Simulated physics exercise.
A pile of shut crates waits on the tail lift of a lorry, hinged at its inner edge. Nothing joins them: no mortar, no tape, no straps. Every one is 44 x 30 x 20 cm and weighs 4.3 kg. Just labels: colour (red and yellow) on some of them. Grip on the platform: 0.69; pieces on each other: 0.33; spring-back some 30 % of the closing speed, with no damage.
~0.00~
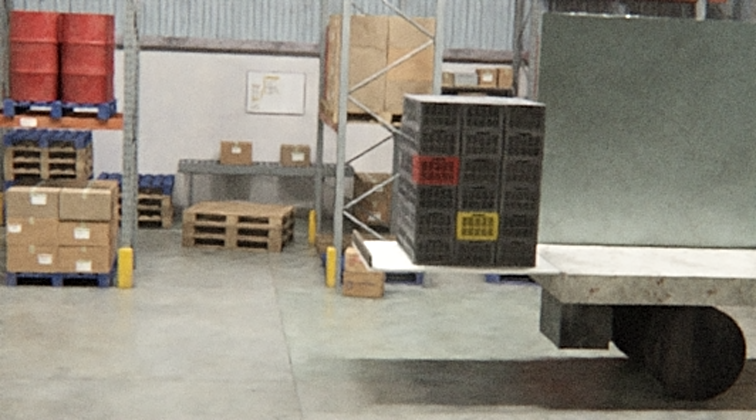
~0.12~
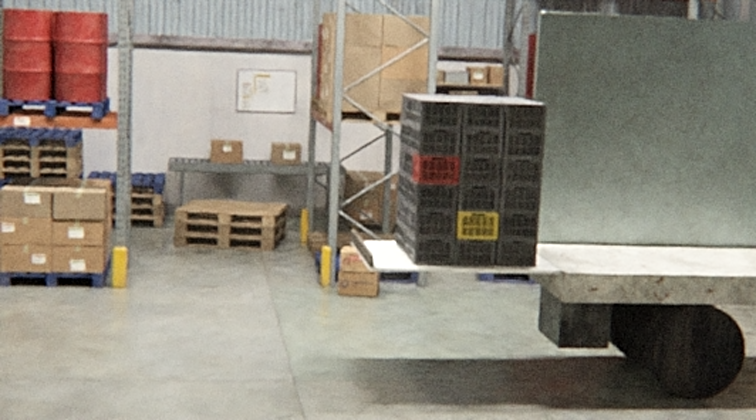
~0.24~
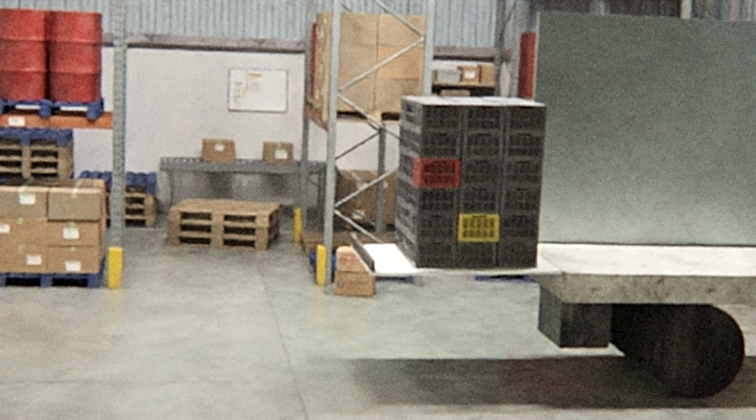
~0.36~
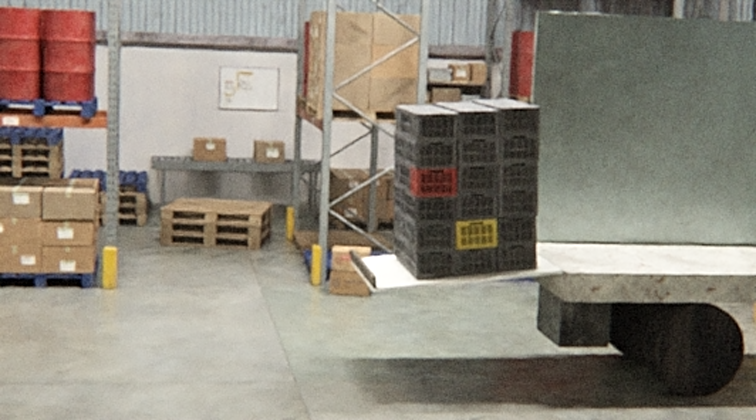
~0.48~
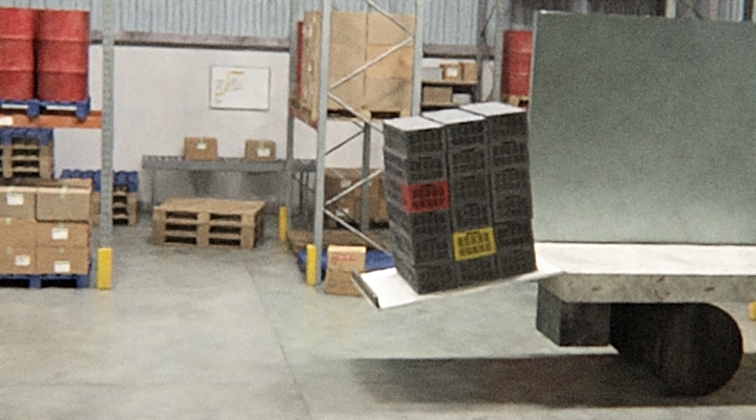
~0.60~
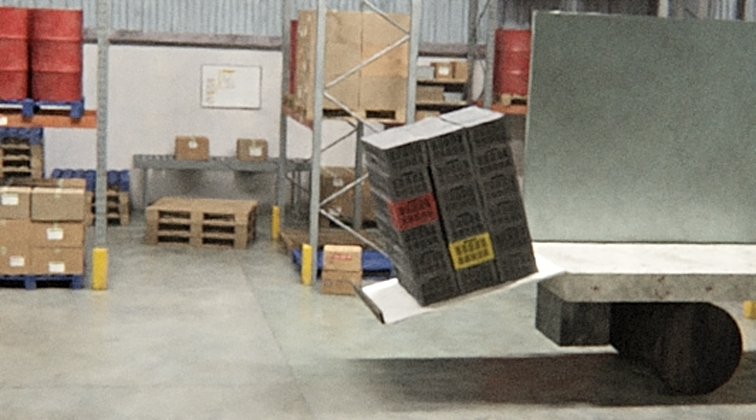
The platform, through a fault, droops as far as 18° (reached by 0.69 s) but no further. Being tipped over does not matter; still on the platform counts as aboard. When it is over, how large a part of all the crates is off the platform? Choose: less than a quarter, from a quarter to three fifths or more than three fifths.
Ending off the platform: Between a quarter and three fifths.
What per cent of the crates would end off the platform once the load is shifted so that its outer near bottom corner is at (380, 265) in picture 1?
70 %.
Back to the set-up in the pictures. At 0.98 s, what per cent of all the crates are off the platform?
By that time it is 20 percent.
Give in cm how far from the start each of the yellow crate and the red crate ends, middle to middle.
The yellow one ends 30 cm from its start and the red one 240 cm.
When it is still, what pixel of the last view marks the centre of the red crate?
Last frame, centre at roughly (186, 375).
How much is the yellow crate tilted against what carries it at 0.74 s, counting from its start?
It's at some 5 degrees.
After 0.74 s, slope 18°; none of the 45 crates off the platform, 44 disturbed; red crate leaning 10°; yellow crate shifted 54 mm.
After 0.98 s, slope 18°; 8 of the 45 crates off the platform; red crate leaning 33°, 10 cm lower; yellow crate leaning 32°.
After 1.38 s, slope 18°; 23 of the 45 crates off the platform; red crate on its side; yellow crate leaning 17°.
After 1.96 s, slope 18°; 23 of the 45 crates off the platform; red crate on its side; yellow crate leaning 19°.
By the end (3.5 s), slope 18°; 23 of the 45 crates off the platform; red crate on its side; yellow crate leaning 19°. That is 51 per cent. As the last picture would show them, middles, red crate near (186, 375), yellow crate near (451, 253).
